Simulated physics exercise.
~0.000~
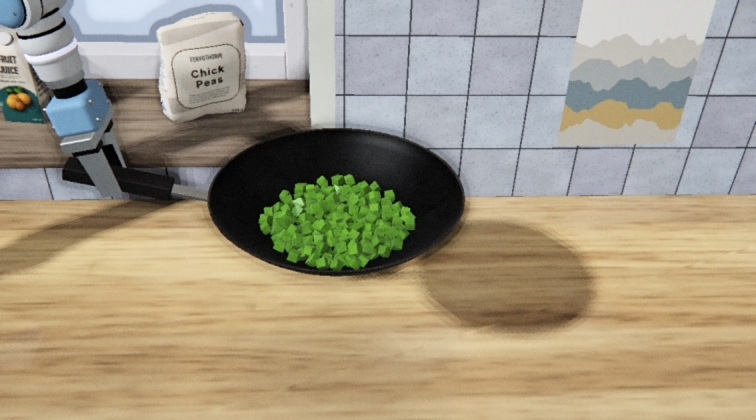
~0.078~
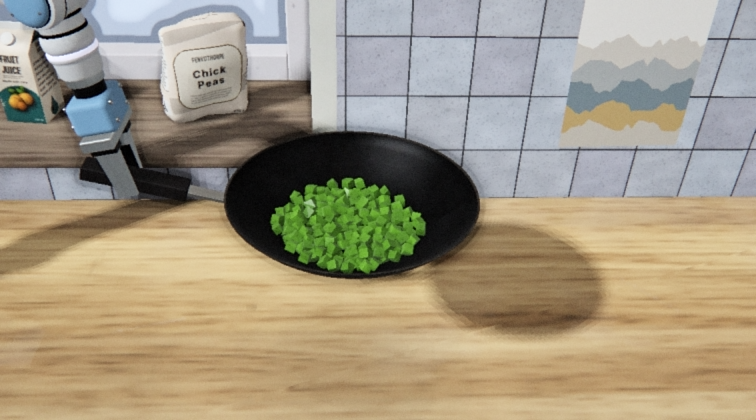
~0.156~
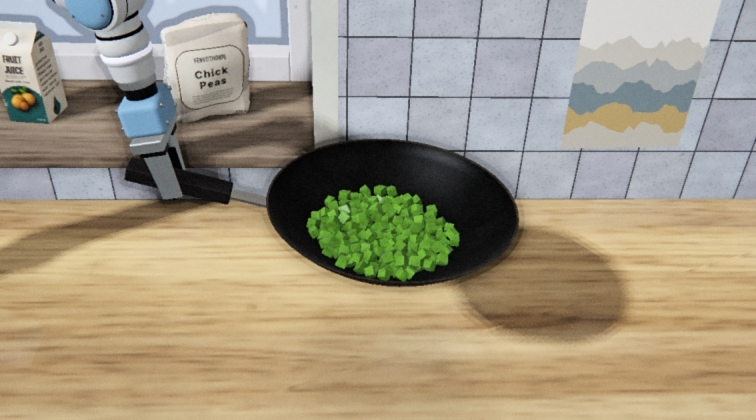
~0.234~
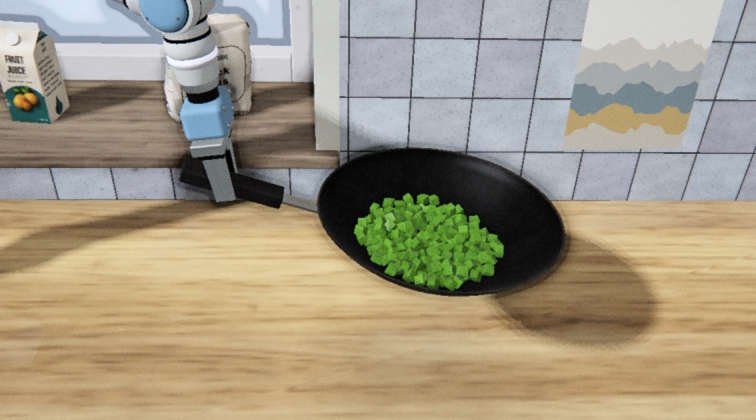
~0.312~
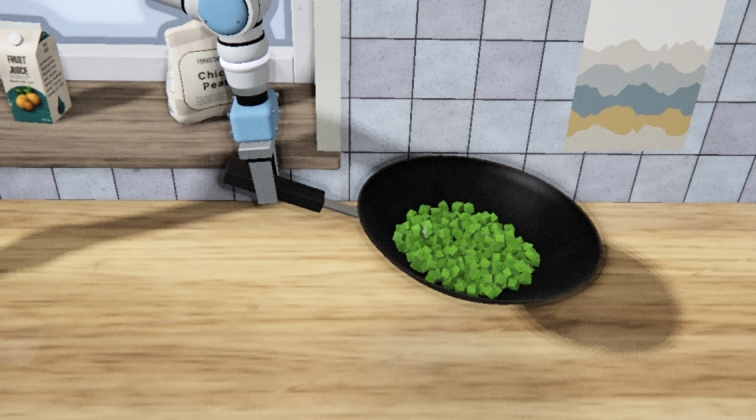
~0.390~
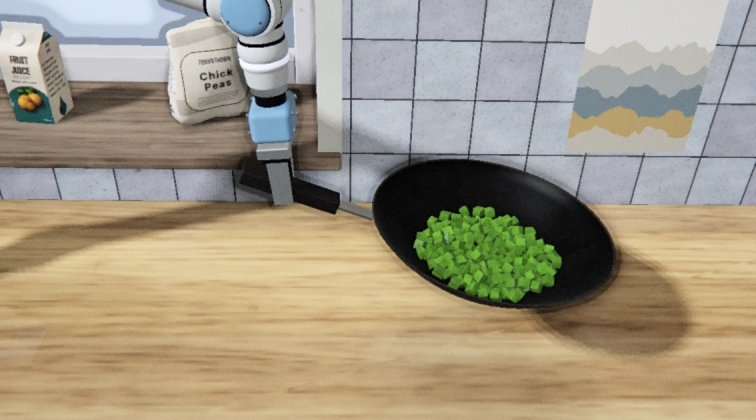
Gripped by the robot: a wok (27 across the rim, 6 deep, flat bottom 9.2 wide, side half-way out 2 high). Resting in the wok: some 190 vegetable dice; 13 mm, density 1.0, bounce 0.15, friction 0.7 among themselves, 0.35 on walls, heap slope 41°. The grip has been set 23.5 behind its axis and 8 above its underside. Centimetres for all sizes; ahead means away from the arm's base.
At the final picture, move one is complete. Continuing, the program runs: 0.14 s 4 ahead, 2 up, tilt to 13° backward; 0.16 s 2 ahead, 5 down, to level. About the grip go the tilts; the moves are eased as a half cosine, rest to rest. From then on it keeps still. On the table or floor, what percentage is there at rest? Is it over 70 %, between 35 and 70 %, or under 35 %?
It is between 35 and 70 %.
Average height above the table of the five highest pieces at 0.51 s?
Somewhere near 32 cm, I'd say.
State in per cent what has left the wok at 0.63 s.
Running total: Approx. 40 %.
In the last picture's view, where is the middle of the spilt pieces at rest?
Around pixel (706, 368).
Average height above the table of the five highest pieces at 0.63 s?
Close to 38 cm above the tabletop.
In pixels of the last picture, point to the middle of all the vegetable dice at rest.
Close to (605, 261) in the last view.
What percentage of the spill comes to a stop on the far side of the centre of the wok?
That comes to around 100 percent.
By 0.51 s, tilted 12° backward, highest piece 32 above the table; 193 in the wok.
By 0.63 s, tilted 4° backward, highest piece 39 above the table; 112 in the wok, 81 in flight or on a rim.
By 0.89 s, level, highest piece 25 above the table; 105 in the wok, 80 on the table or floor, 8 in flight or on a rim.
By 1.94 s, level, highest piece 25 above the table; 105 in the wok, 88 on the table or floor.
Final count, 105 in the wok, 88 on the table or floor. That is 46 % on the table or floor.
